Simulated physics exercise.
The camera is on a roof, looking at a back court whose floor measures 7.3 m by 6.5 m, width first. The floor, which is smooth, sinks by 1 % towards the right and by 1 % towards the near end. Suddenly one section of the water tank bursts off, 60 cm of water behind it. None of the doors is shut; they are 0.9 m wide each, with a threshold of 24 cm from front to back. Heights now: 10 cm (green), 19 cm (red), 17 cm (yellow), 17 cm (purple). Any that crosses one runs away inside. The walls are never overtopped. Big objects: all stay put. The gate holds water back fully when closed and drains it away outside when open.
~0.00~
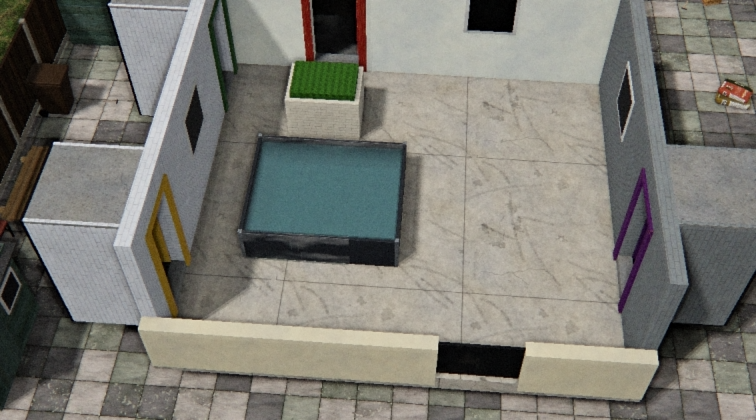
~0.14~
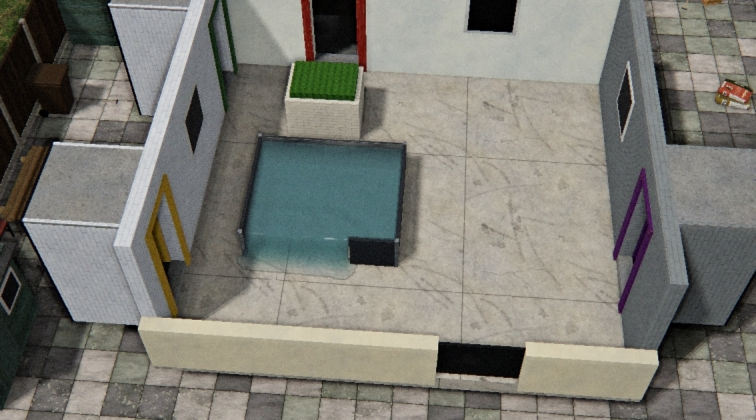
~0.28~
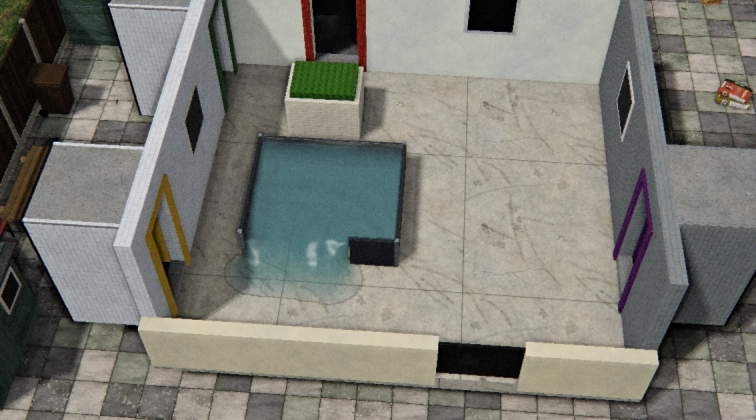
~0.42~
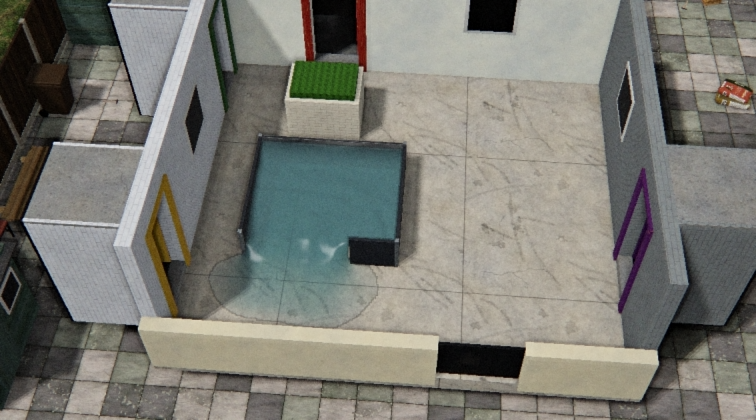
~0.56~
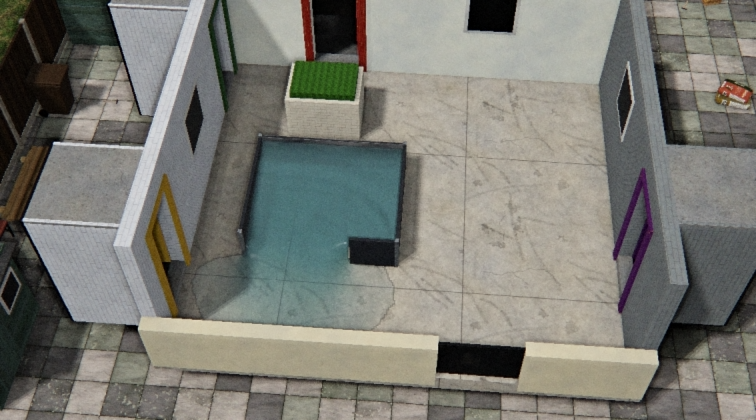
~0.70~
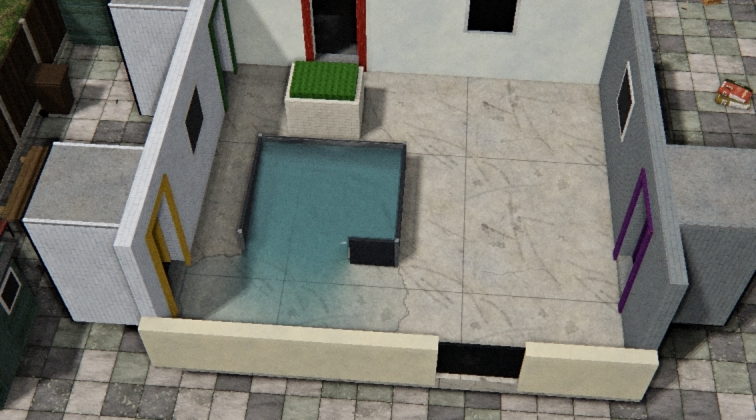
Water pouring from the opened front of a dark-walled tank, spreading across the pale courtyard floor towards the low cream near wall.
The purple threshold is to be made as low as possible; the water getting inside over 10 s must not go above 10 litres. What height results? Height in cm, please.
It would have to be roughly 14.5 cm high.
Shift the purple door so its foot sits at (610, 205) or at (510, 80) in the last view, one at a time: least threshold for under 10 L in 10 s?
You'd want about 7.0 cm there first, then about 8.0 cm.
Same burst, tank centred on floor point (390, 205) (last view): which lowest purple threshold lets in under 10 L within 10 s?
Roughly 13.5 cm is needed.
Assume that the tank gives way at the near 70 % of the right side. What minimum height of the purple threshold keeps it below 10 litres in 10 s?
Some 27 cm.
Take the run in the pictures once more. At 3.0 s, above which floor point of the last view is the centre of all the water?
Centre of mass: About (316, 270) px.
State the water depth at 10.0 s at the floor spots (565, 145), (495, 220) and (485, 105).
Taking the spots in order: About 13, 4 and 9 centimetres.
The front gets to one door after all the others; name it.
That would be the red door.
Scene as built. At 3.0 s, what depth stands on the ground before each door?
Green door 0 cm, red door 0 cm, yellow door 30 cm, purple door 3 cm.
After 1.4 s water covers 15 % of the floor, deepest (47 cm) near (269, 351); it has not reached the purple door.
After 3.0 s water covers 40 % of the floor, deepest (36 cm) near (169, 344); it has not reached the purple door.
After 10.0 s water covers 95 % of the floor, deepest (18 cm) near (601, 152); 11 cm at the purple door, 0 litres in over its 17 cm threshold.
At the purple door as built, the water arrived by 3.1 s and peaked near 18 cm at 5.0 s.
Run again over the same 10 s with other heights there, 36 litres in over 12 cm, 2 litres over 16 cm. The limit of 10 litres is kept from about 14.5 cm up.
